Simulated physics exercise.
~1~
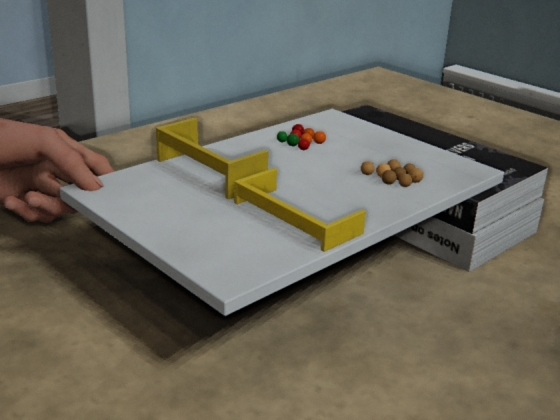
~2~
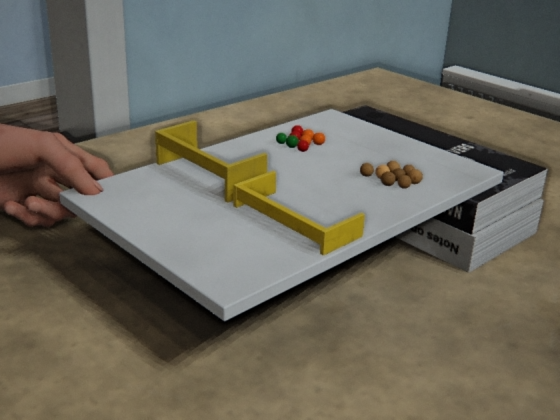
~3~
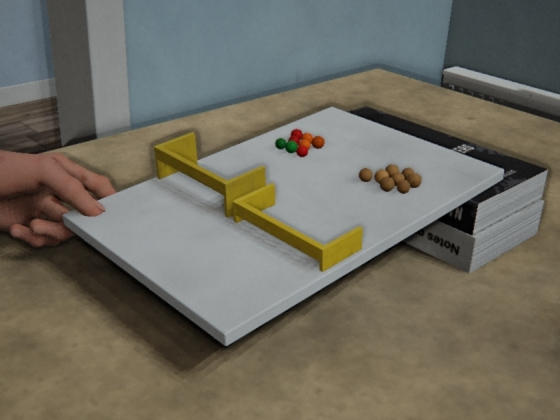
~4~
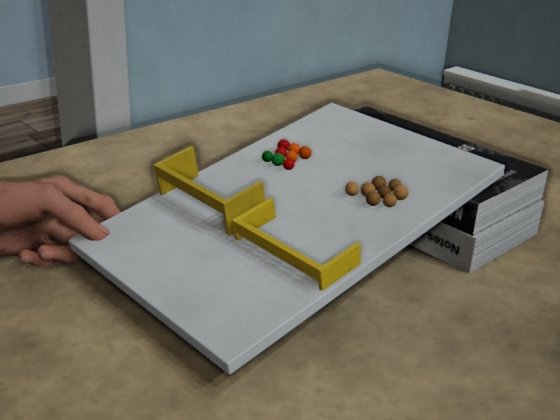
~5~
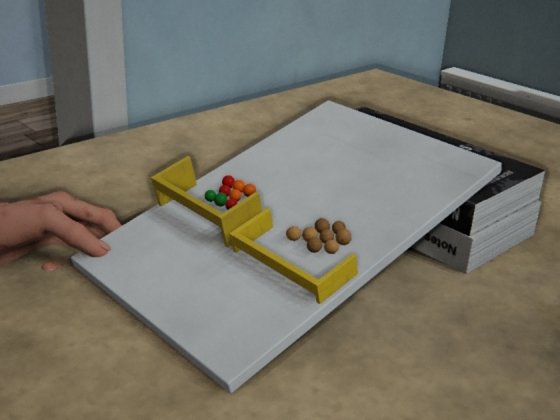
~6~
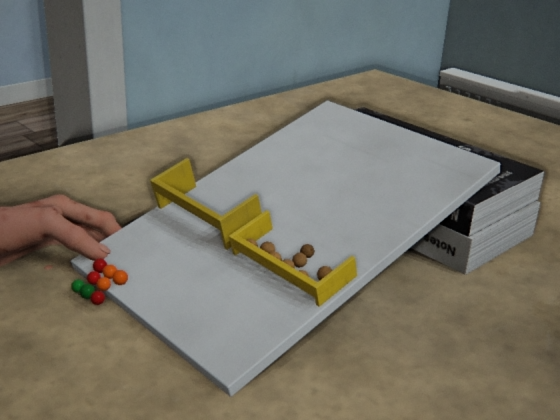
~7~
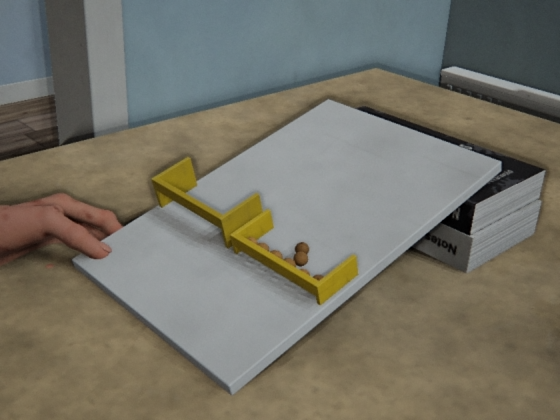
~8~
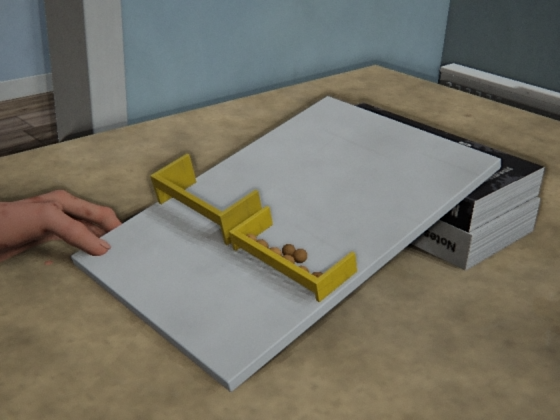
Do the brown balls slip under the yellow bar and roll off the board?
No, the brown balls stay on the board, caught against their yellow bar. Only the colourful balls pass beneath theirs and leave the board.
